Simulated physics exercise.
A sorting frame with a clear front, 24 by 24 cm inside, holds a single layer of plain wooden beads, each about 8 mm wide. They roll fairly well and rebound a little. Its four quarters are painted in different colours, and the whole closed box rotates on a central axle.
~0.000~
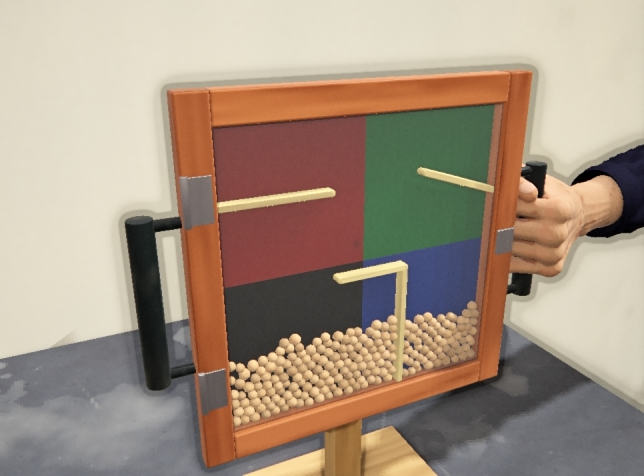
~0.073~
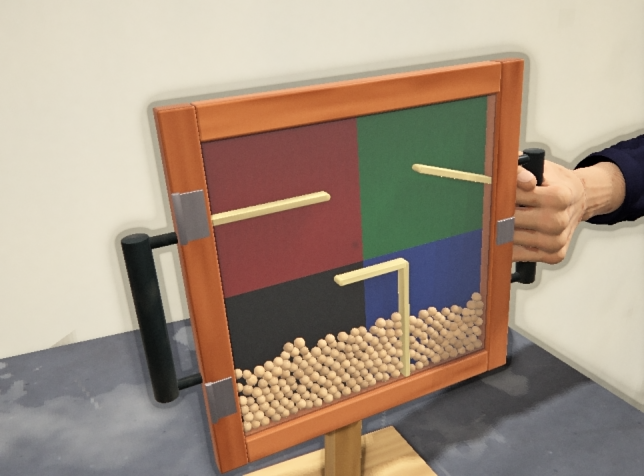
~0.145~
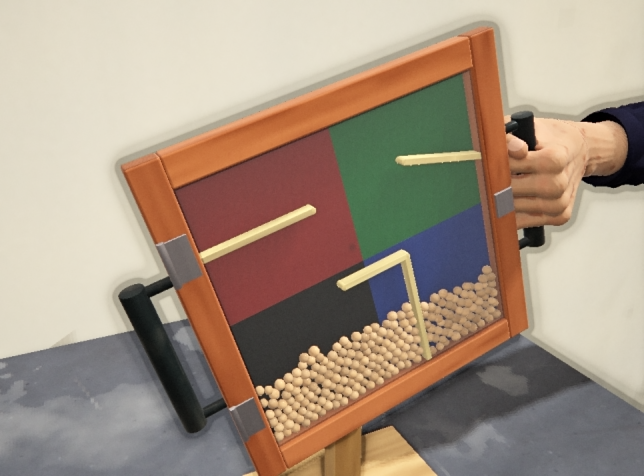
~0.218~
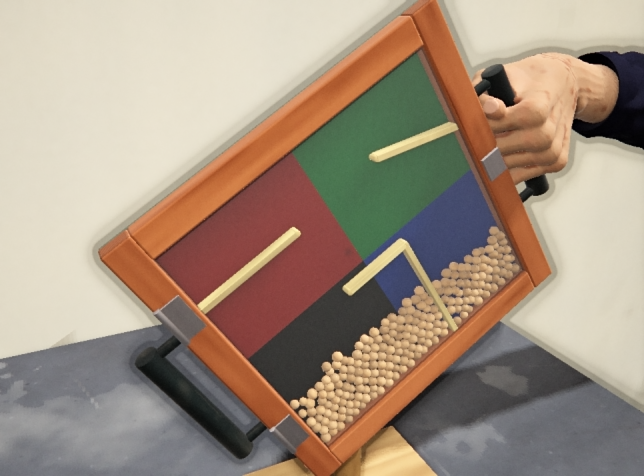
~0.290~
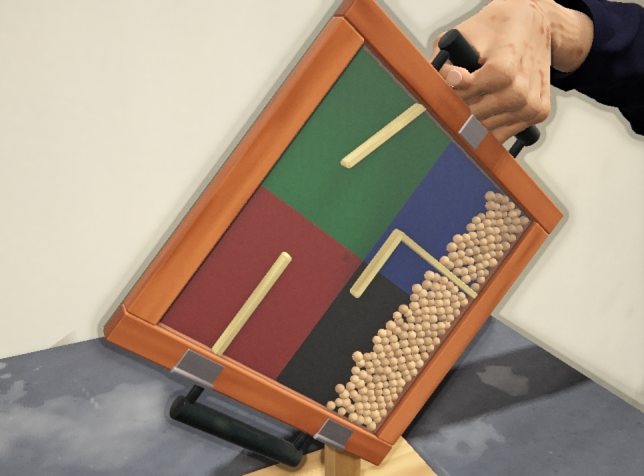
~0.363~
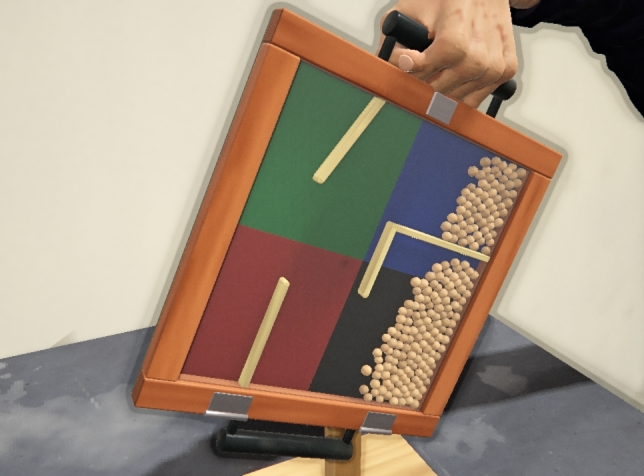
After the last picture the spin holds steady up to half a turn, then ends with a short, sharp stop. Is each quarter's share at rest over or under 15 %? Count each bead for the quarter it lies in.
Black quarter: Under; green quarter: Over; red quarter: Over; blue quarter: Under 15 %.
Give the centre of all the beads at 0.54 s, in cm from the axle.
Some 8 cm right and 1 cm below.
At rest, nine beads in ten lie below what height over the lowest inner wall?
About 8 cm.
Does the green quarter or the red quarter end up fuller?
More goes to the red quarter.
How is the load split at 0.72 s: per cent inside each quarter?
Black quarter: 40; green quarter: 10; red quarter: 25; blue quarter: 20.
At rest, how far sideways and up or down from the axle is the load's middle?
Some 1 cm right and 8 cm below.
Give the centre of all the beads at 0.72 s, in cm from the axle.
Some 5 cm right and 1 cm below.
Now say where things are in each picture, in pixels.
The first frame shows level, about 210 beads; load centre (360, 360); top bead (295, 340); black (295, 344), green (431, 179), red (291, 198), blue (422, 312).
The second frame shows turned 4° anticlockwise; load centre (366, 359); top bead (396, 317).
The third frame shows turned 16° anticlockwise; load centre (385, 351); top bead (487, 270).
The fourth frame shows turned 32° anticlockwise; load centre (408, 336); top bead (494, 231).
The fifth frame shows turned 49° anticlockwise; load centre (427, 316); top bead (490, 196).
The sixth frame shows turned 65° anticlockwise; load centre (440, 296); top bead (485, 162); black (391, 340), green (331, 167), red (271, 315), blue (448, 212); walls (487, 259) to (363, 293) (hooked), (242, 387) to (284, 283), (382, 96) to (318, 179).
After 0.54 s, it has turned 105°, the beads' middle is 8 cm right of and 1 cm below the axle; by quarter, black 60 %, red 5 %, blue 35 %.
After 0.72 s, it has turned 146°, the beads' middle is 5 cm right of and 1 cm below the axle; by quarter, black 40 %, green 10 %, red 25 %, blue 20 %.
After 0.95 s, it has turned 180°, the beads' middle is 3 cm right of and 4 cm below the axle; by quarter, black 20 %, green 35 %, red 50 %.
All still by 1.9 s, black 0 %, green 40 %, red 60 %, blue 0 %.
